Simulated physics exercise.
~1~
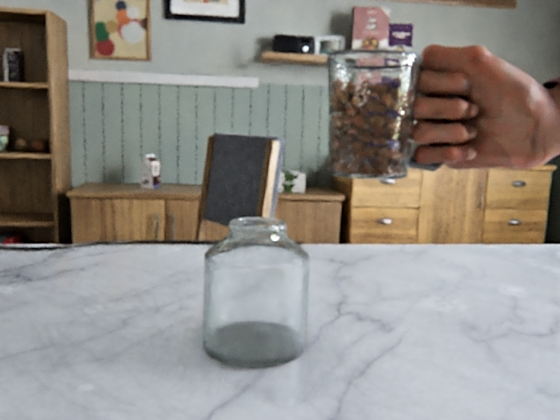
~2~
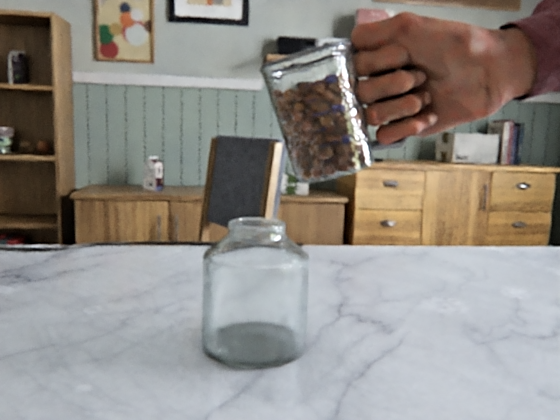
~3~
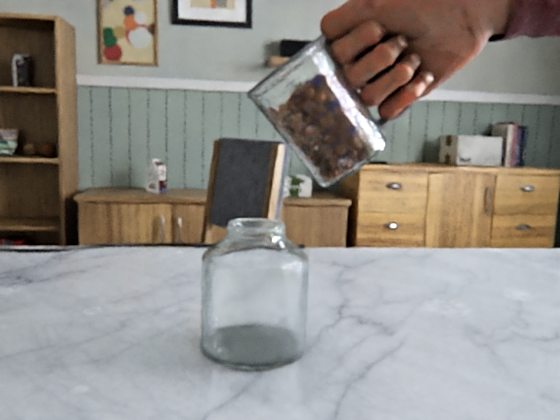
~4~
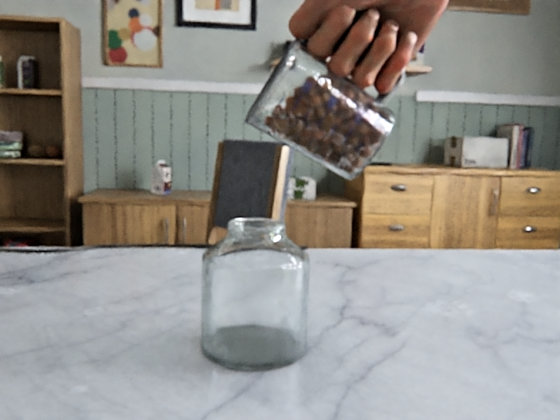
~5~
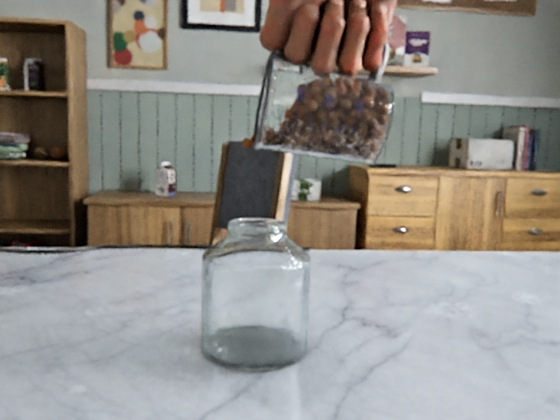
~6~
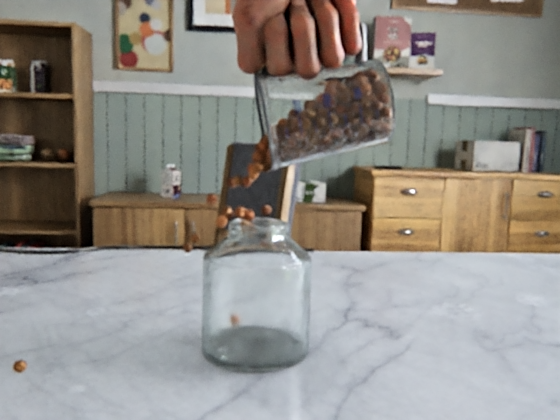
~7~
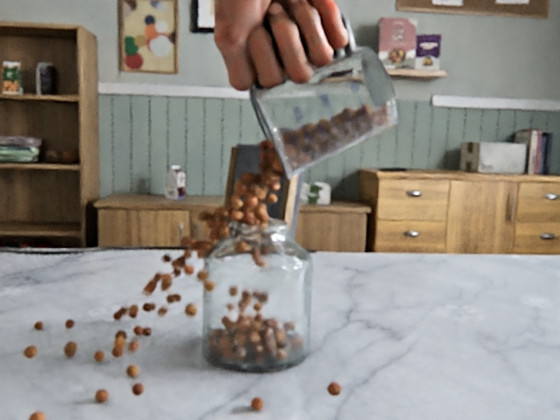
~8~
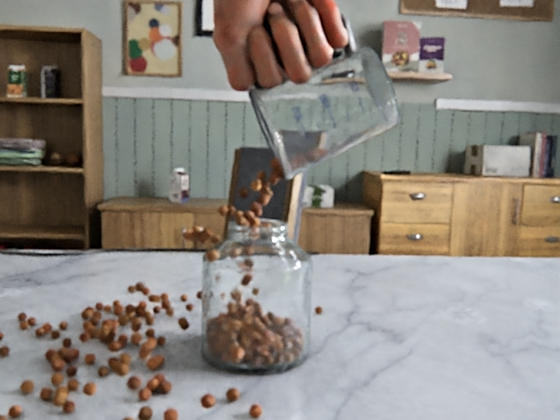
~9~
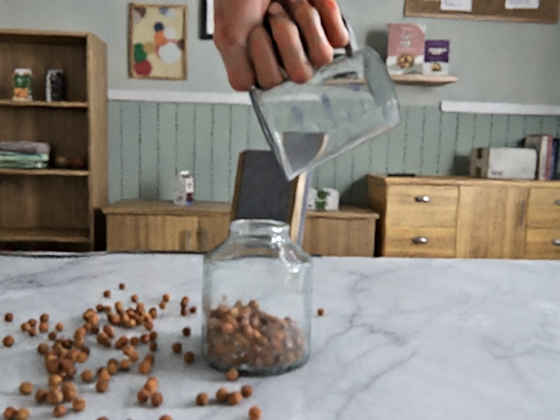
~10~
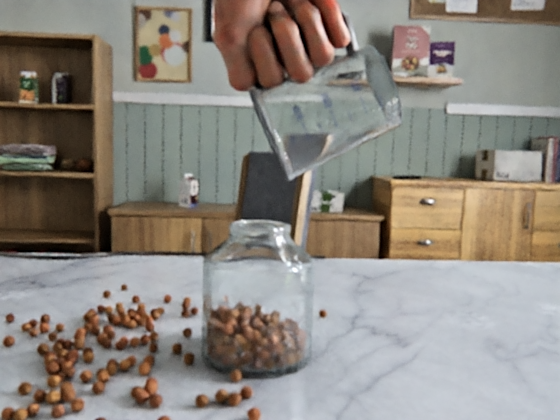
A hand tips brown balls from a clear cup into a glass jar, spilling many leftward.
